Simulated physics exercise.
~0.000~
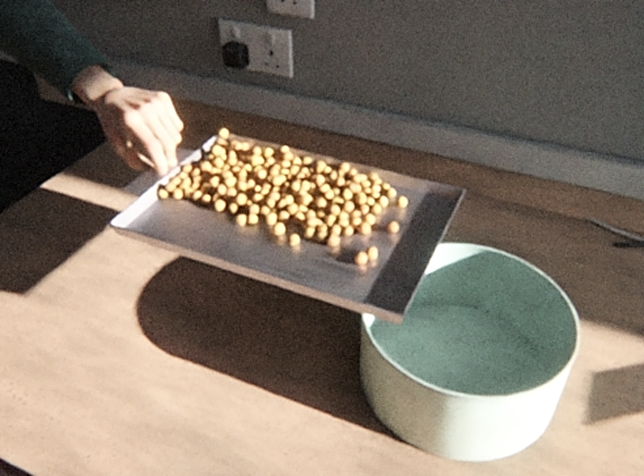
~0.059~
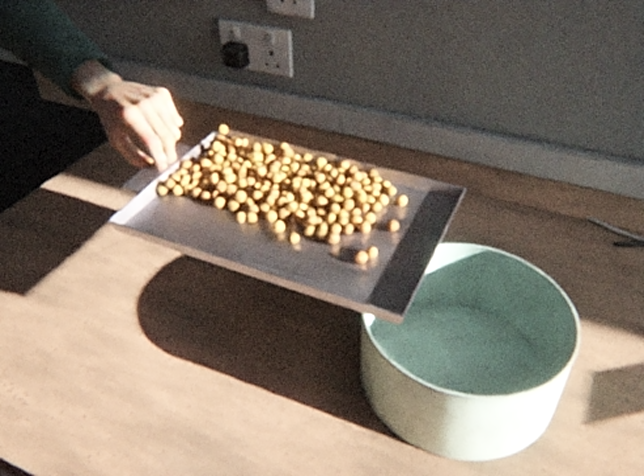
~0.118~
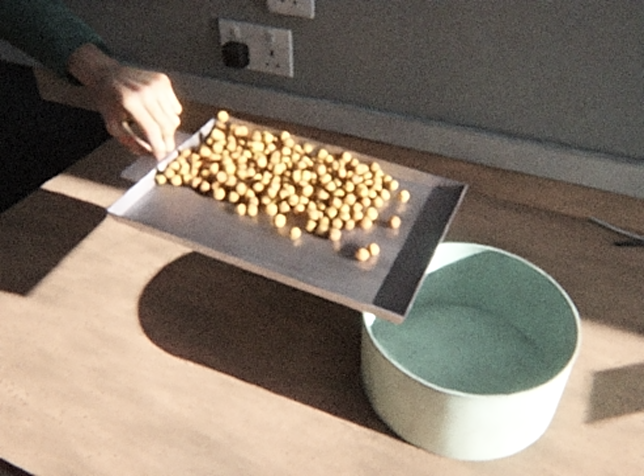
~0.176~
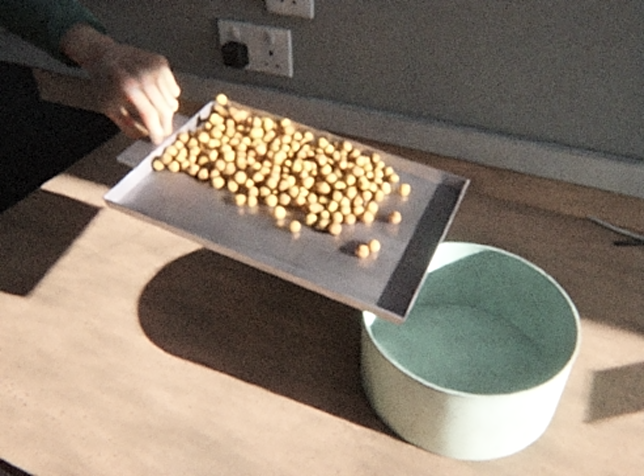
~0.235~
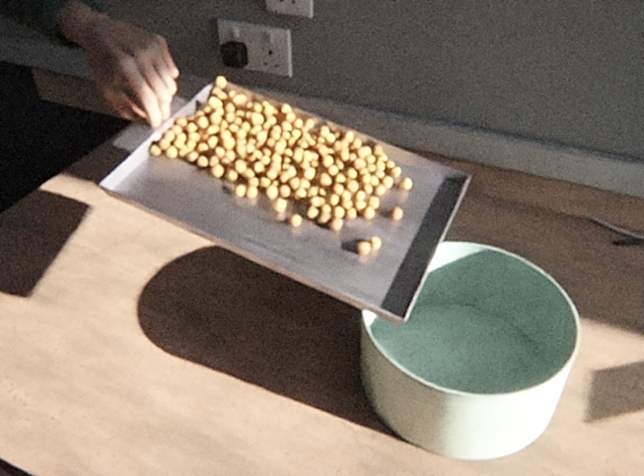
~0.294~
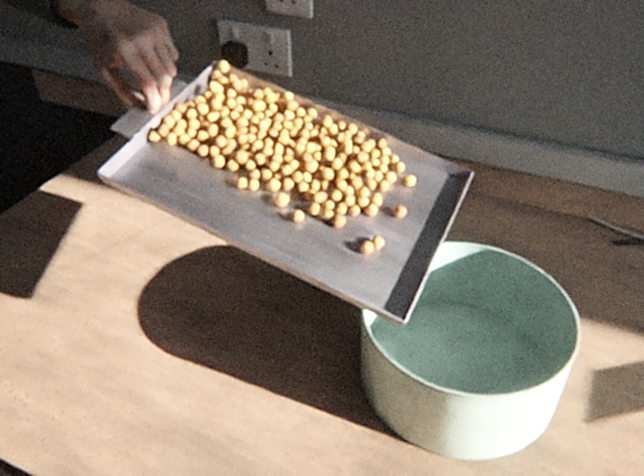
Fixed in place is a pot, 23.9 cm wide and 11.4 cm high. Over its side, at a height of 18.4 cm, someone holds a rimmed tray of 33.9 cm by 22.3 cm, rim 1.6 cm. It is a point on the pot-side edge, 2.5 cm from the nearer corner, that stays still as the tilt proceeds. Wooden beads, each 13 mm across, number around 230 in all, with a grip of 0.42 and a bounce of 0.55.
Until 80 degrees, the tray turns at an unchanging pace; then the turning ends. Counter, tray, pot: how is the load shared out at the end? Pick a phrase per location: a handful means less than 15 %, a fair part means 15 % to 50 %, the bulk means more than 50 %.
Counter: The bulk, tray: A handful, pot: A fair part.
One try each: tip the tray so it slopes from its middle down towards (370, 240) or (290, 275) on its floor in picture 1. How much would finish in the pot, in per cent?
Approximately 90 percent, then 0 percent.
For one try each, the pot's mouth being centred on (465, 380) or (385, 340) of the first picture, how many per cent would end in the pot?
Roughly 100 and 90 percent.
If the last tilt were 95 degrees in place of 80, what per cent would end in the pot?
In that case some 40 per cent.
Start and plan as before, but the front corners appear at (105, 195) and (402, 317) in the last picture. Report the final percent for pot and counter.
Pot: 10, counter: 90.
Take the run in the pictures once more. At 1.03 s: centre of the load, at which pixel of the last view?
Somewhere about (435, 317) in the last view.
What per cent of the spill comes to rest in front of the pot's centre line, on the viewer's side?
I'd put it at around 100 per cent.
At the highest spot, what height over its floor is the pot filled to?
It reaches roughly 2.0 cm.
After 0.74 s, tilt 47 degrees; the tray holds 95 %, the pot 0 %.
After 1.03 s, tilt 67 degrees; the tray holds 50 %, the pot 15 %.
After 1.43 s, tilt 80 degrees; the tray holds 15 %, the pot 30 %.
In the end, at 3.0 s, counter 60 %, tray 0 %, pot 40 %.
